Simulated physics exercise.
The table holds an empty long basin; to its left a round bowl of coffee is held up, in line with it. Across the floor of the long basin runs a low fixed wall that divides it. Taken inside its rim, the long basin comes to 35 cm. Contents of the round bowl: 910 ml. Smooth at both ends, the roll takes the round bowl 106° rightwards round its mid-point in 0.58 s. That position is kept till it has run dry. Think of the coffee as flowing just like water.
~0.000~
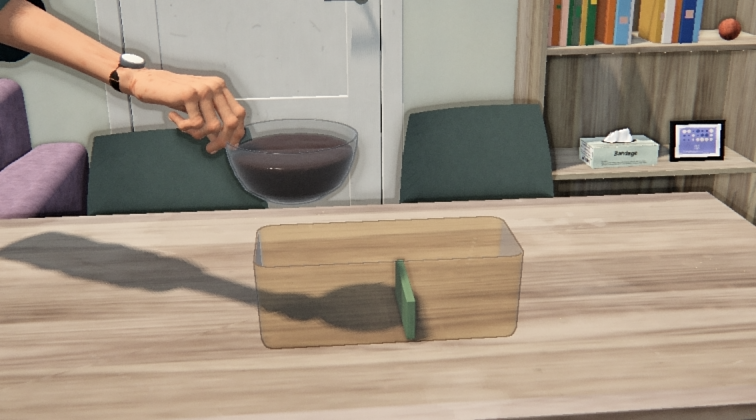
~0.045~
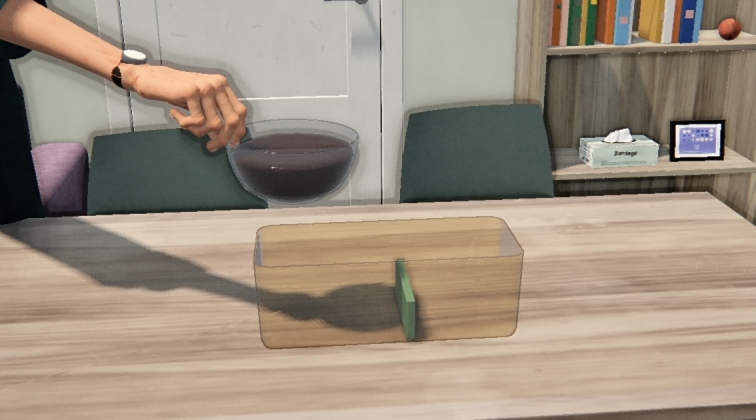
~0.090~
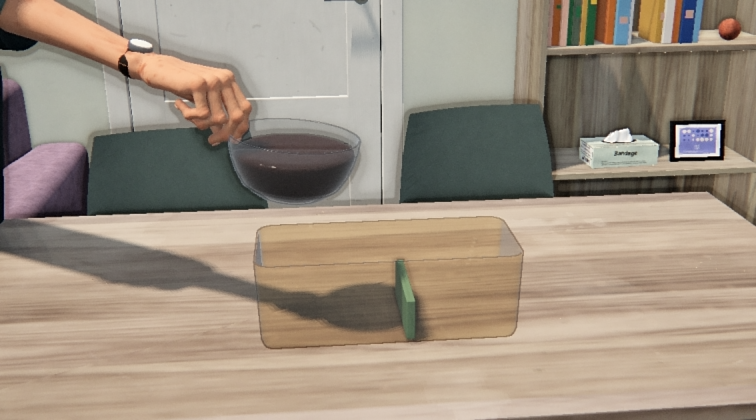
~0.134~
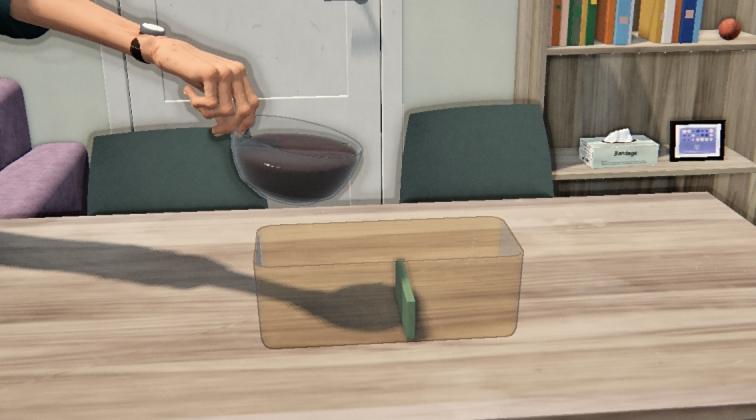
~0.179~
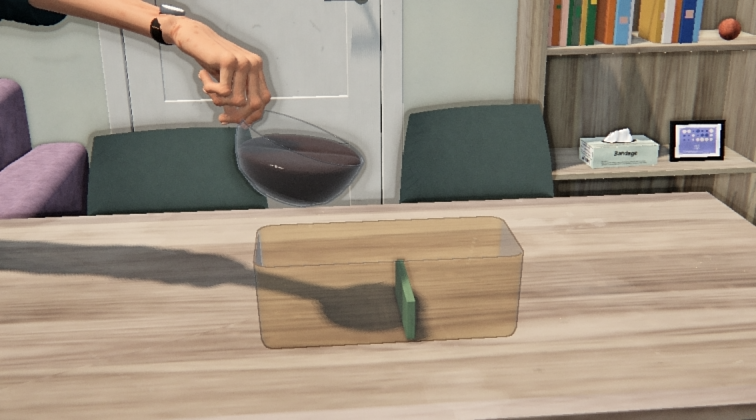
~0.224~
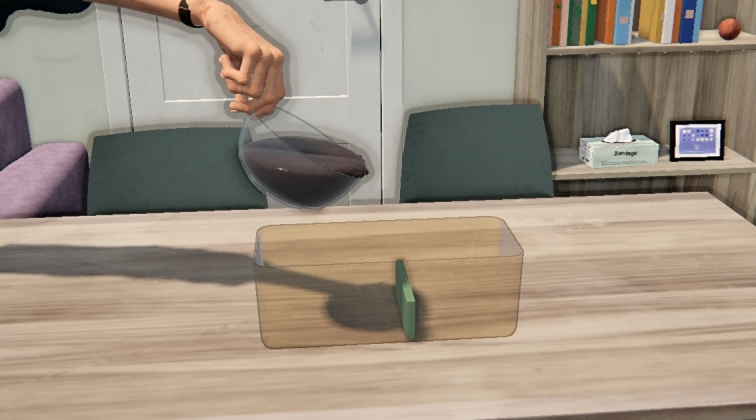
The footage shows a hand holding a clear round bowl of dark coffee above a wooden table, beside a clear long basin with a green divider, then gradually tilting the bowl rightwards until the coffee reaches its lowered right rim.
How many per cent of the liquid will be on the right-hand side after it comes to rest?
Some 20 per cent will be on the right-hand side.
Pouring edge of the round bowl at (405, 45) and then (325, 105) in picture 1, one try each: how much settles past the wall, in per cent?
Result: 75 per cent, then 10 per cent.
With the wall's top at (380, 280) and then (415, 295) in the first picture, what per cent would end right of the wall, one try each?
Result: 50 per cent, then 30 per cent.
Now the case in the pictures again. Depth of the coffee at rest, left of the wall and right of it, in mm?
Final reading - left some 24 mm, right some 8 mm.
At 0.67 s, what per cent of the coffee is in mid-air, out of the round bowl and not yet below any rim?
Near 7 percent.
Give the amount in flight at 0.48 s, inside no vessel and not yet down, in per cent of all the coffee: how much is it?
Some 26 per cent, I reckon.
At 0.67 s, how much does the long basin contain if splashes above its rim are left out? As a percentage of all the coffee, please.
It works out near 92 per cent.
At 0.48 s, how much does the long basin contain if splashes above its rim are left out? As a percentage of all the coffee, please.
I'd put it near 60 percent.
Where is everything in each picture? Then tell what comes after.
It leans 0°; its right rim is at (357, 135); the coffee meets the walls at (231, 151) and (353, 147); the long basin's rim runs from (256, 247) to (513, 236); the wall's top is at (405, 281), in the first frame.
It leans 2°; its right rim is at (358, 136); the coffee meets the walls at (231, 150) and (354, 148), in the second frame.
It leans 6°; its right rim is at (360, 141); the coffee meets the walls at (233, 149) and (355, 151), in the third frame.
It leans 13°; its right rim is at (362, 150); the coffee meets the walls at (236, 147) and (357, 153), in the fourth frame.
It leans 23°; its right rim is at (363, 161); the coffee meets the walls at (239, 146) and (361, 155), in the fifth frame.
It leans 34°; its right rim is at (362, 174); the coffee meets the walls at (242, 149) and (356, 162); 4 per cent is over the edge, in the sixth frame.
After 0.48 s the tilt is 99° and 13 per cent is still to pour, 45 is left of the wall and 15 right of it.
After 0.67 s the tilt is 106° and 0 per cent is still to pour, 75 is left of the wall and 17 right of it.
After 0.87 s the tilt is 106° and 0 per cent is still to pour, 73 is left of the wall and 19 right of it.
After 1.08 s the tilt is 106° and 0 per cent is still to pour, 73 is left of the wall and 19 right of it.
In the end 73 per cent lies left of the wall, 20 right of it and 7 outside.
